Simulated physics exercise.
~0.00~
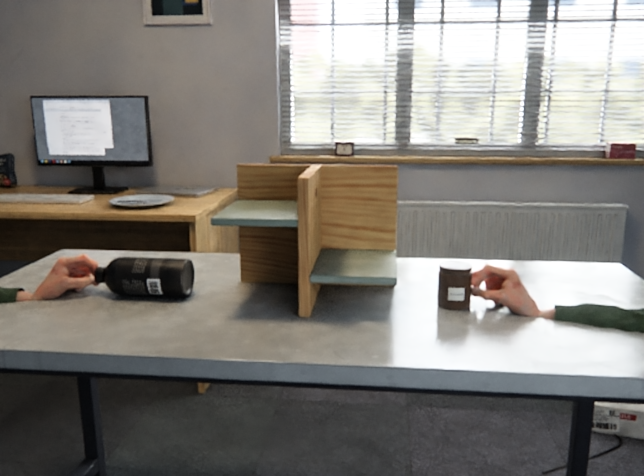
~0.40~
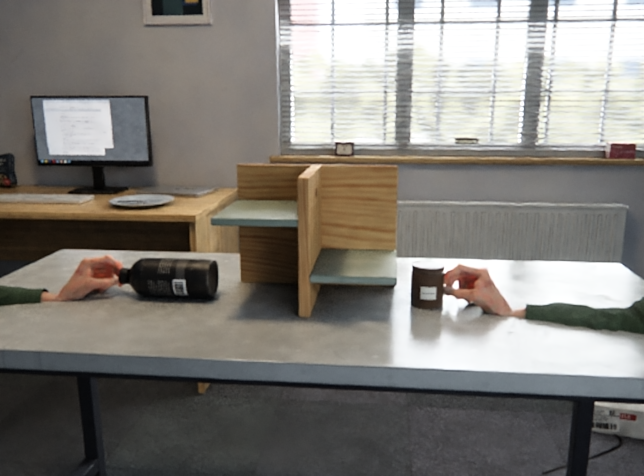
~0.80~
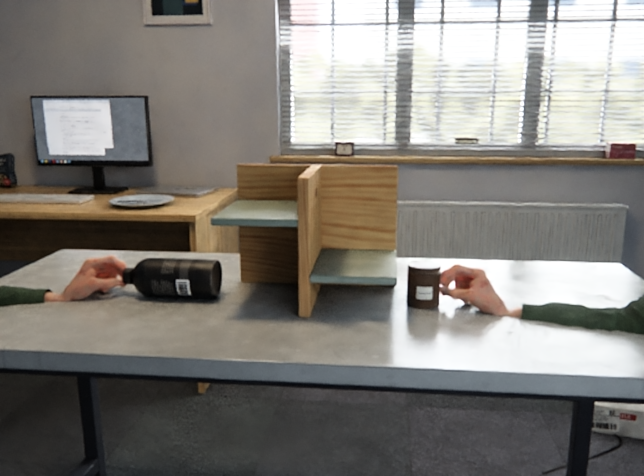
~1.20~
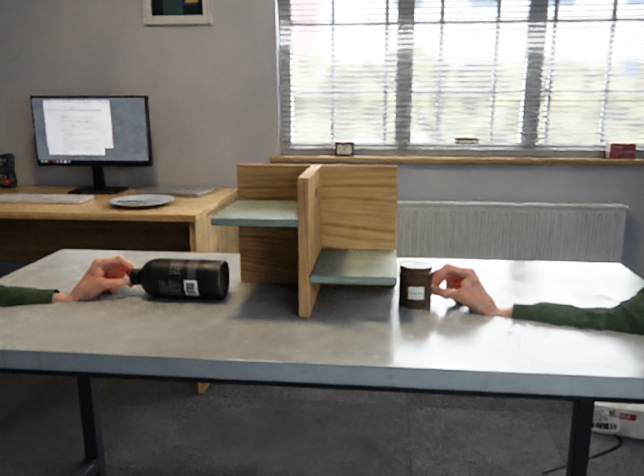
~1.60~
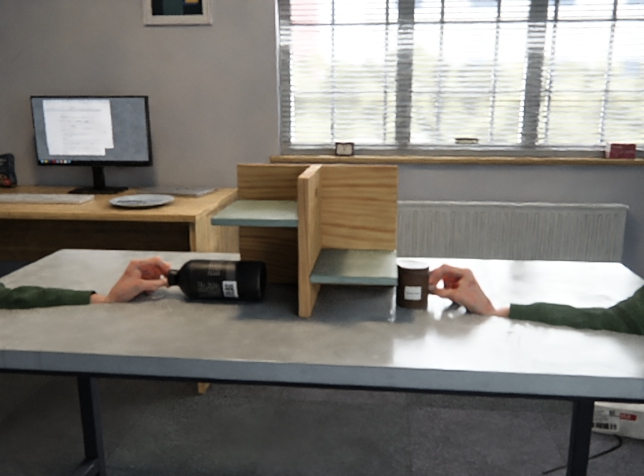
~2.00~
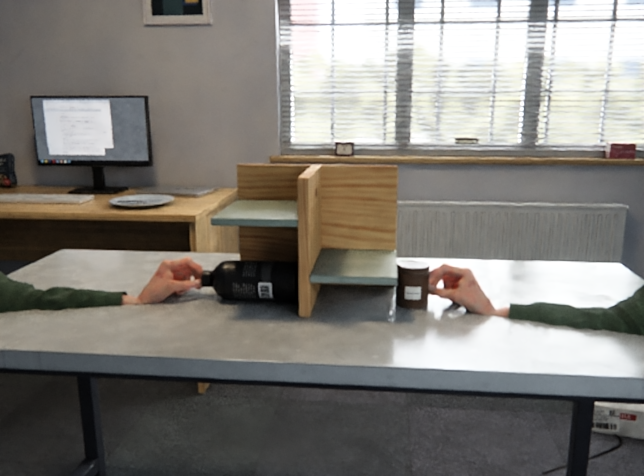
Two hands slid a black bottle lying on its side and an upright brown jar toward a low wooden rack from opposite sides; the bottle moved right until it went under the left shelf, while the jar stopped at the right shelf's edge.
